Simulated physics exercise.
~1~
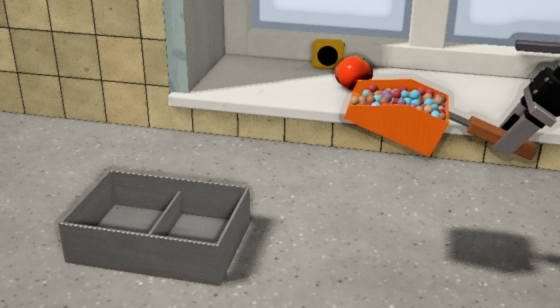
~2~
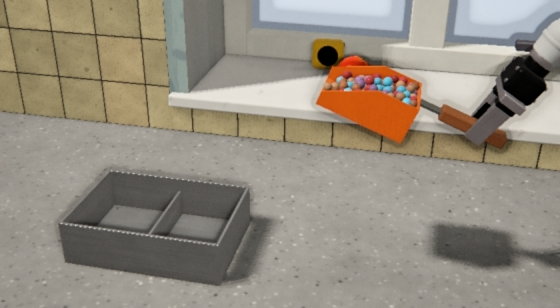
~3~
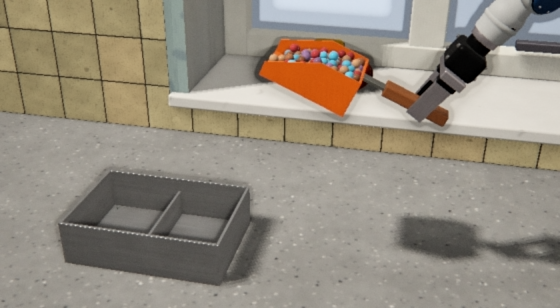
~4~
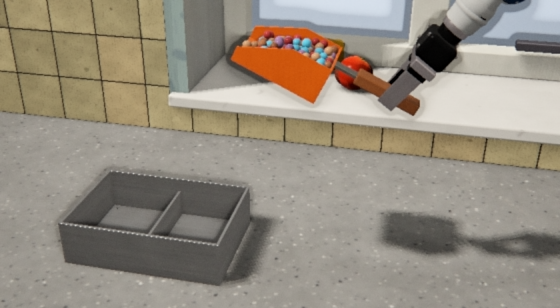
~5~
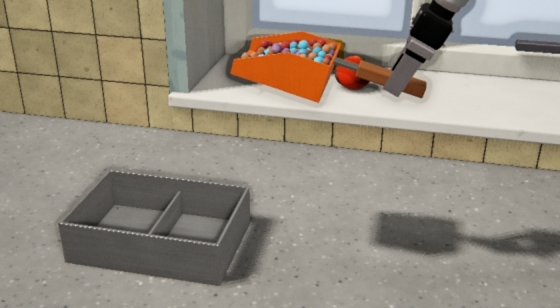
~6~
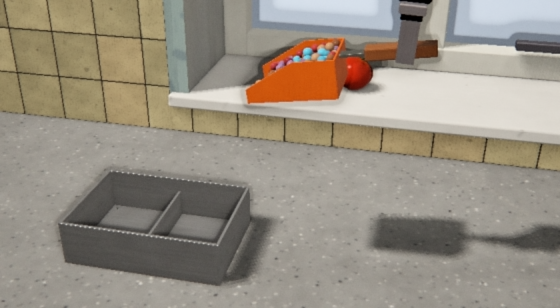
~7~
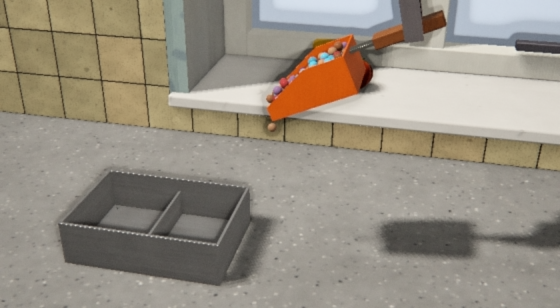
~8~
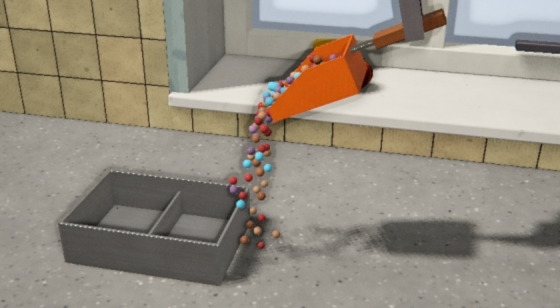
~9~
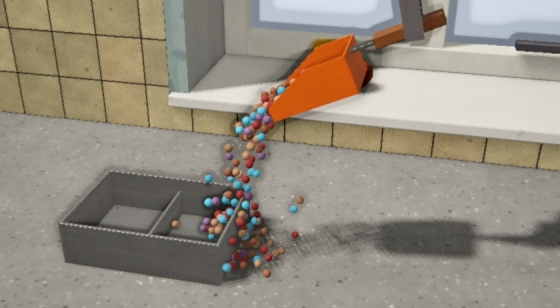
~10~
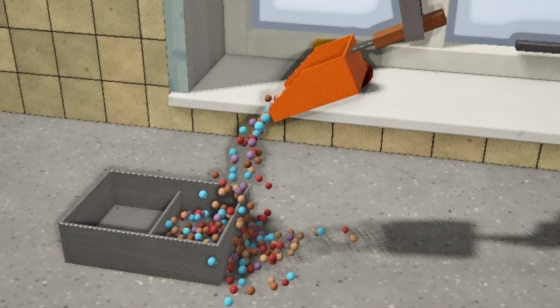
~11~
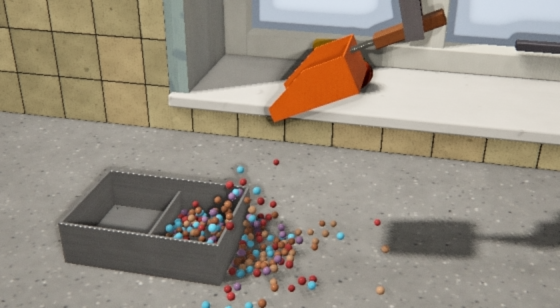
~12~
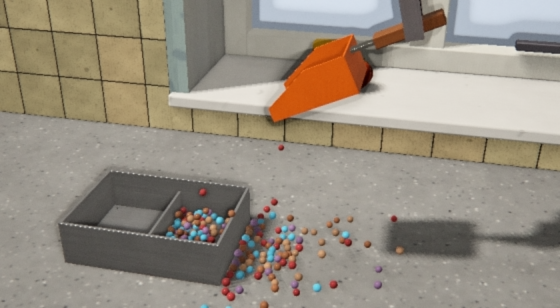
A robot gripper holds an orange scoop heaped with small round sweets in red, blue, orange and purple, above a pale windowsill seen from a fixed, raised view. On the grey speckled surface below, at left, stands a grey box divided in two, while a red ball and a yellow object sit on the sill. The gripper carries the scoop left, swings it round and tips it down toward the box. The sweets pour out in a stream, some into the right compartment, many spilling outside. The emptied scoop stays tilted, with the left compartment empty and sweets scattered beside the box.
